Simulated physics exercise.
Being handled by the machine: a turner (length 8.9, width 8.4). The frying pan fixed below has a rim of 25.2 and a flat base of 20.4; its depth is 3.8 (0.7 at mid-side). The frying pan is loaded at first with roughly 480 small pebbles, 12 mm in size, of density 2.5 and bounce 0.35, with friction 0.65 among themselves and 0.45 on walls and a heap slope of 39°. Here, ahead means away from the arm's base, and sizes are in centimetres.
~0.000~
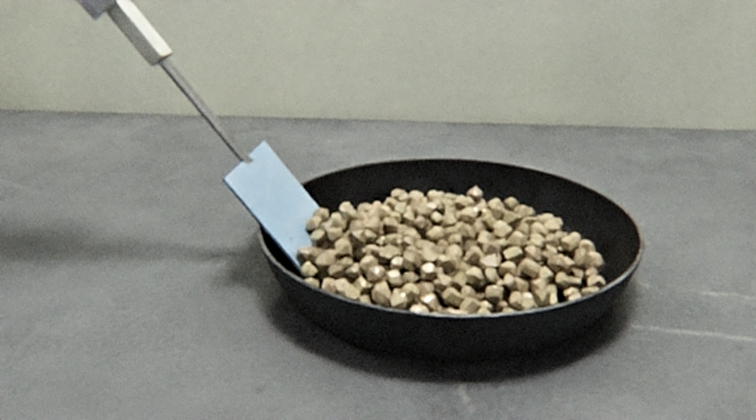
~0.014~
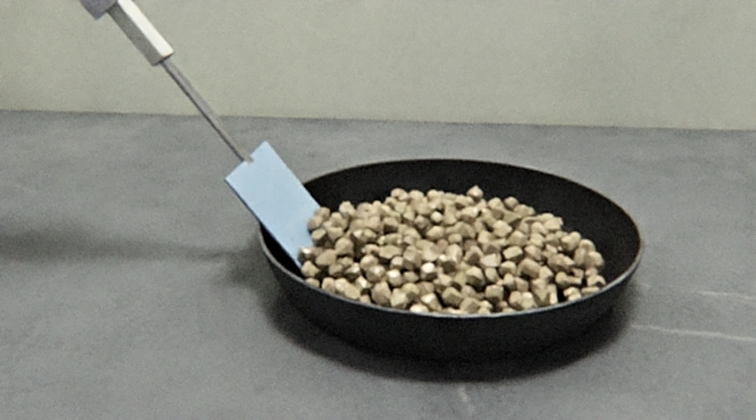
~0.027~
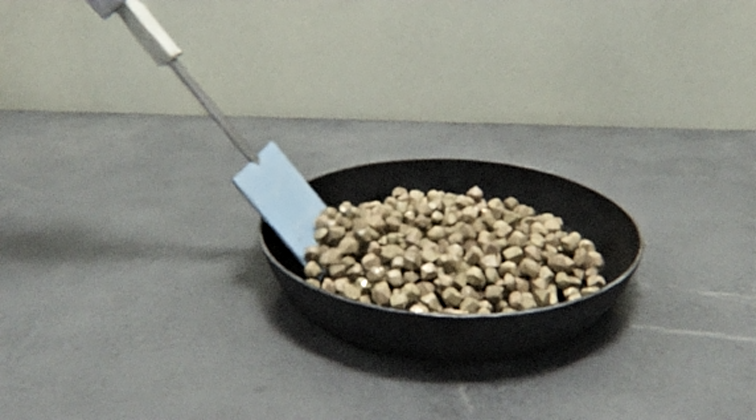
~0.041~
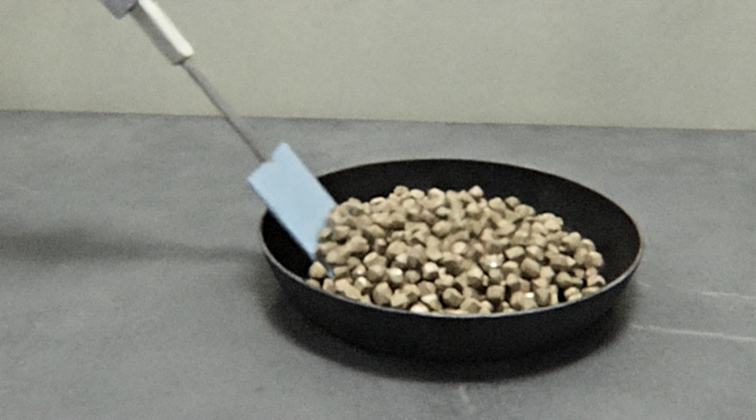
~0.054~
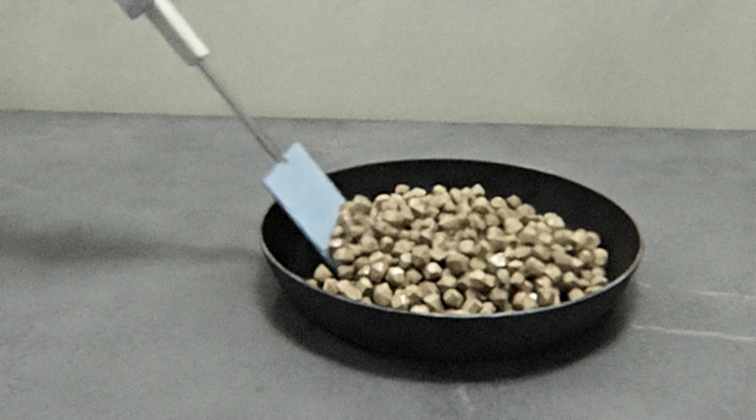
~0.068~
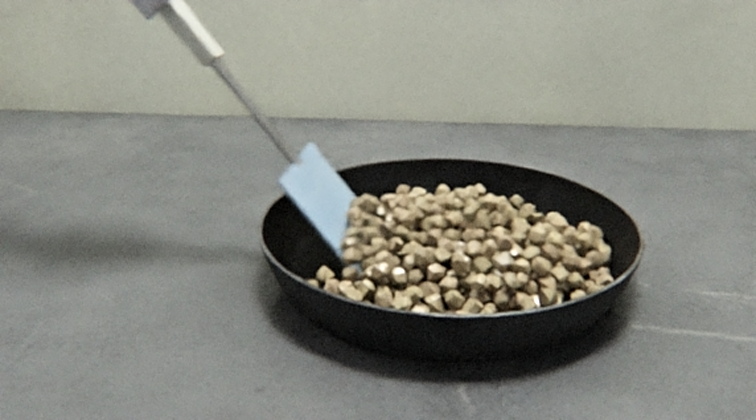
A machine arm held a pale blue turner at the left side of a black frying pan full of small pebbles, paused briefly, then slid it slowly to the right, nudging the nearby pebbles along.
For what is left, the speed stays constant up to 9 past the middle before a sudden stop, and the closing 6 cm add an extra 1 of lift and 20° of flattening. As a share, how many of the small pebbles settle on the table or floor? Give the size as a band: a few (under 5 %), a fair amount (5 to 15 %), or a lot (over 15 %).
A fair amount, between 5 and 15 %.
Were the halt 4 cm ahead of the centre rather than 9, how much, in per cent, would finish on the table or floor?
My guess would be around 0 per cent.
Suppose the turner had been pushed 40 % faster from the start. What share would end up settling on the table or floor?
Then about 20 per cent.
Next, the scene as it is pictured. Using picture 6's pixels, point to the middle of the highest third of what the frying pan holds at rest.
I'd say around pixel (566, 226).
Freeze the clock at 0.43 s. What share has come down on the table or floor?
10 %.
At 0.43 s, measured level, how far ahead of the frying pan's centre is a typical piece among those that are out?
16 cm.
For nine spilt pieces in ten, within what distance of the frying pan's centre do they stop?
20 centimetres, give or take.
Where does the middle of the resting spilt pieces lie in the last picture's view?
Near pixel (666, 255).
After 0.13 s, sloping 53°, highest piece 6 above the table; 479 in the frying pan.
After 0.20 s, sloping 47°, highest piece 7 above the table; 479 in the frying pan.
After 0.43 s, sloping 33°, highest piece 7 above the table; 433 in the frying pan, 45 on the table or floor, 1 on the blade or in flight.
After 1.48 s, sloping 33°, highest piece 6 above the table; 429 in the frying pan, 50 on the table or floor.
At rest, 429 in the frying pan, 50 on the table or floor. That is 10 % on the table or floor.
